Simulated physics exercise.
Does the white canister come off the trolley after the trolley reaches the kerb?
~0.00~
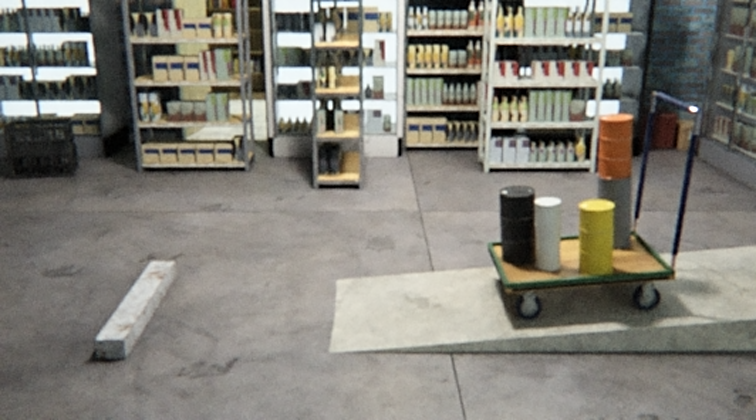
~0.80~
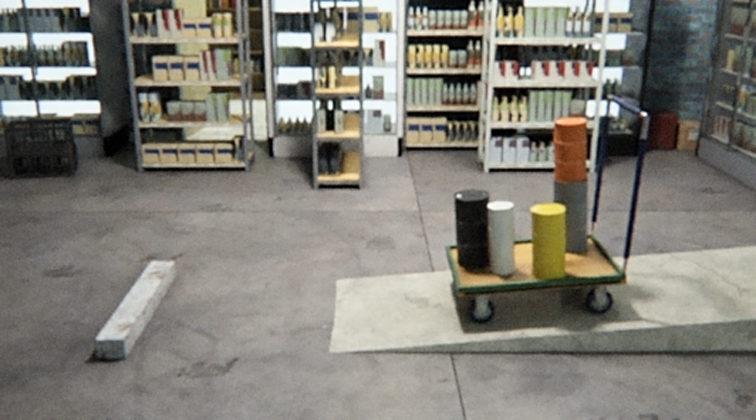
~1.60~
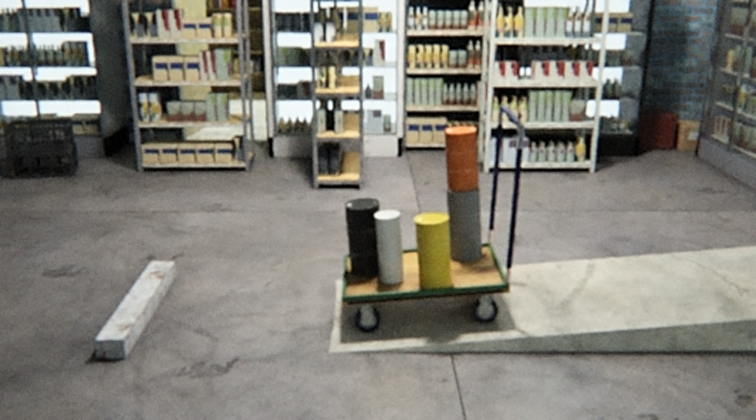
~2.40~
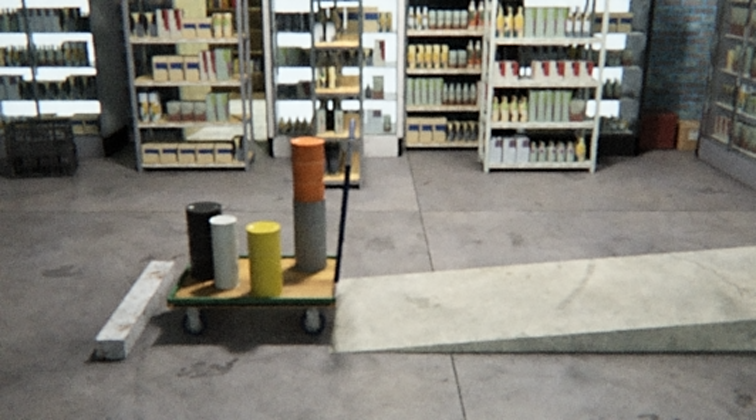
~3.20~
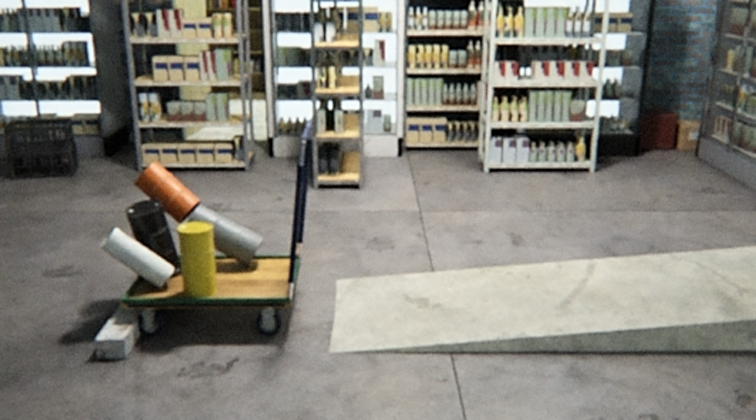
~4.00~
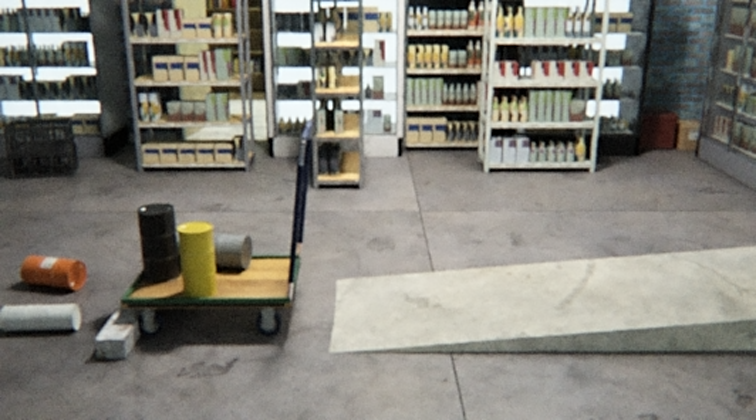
Yes, the white canister tips over at the kerb and comes off the trolley. It ends up lying on its side on the floor to the left.
Storeroom with stocked shelves, a loaded trolley rolling left down a ramp, hitting a kerb and spilling its white and orange canisters.
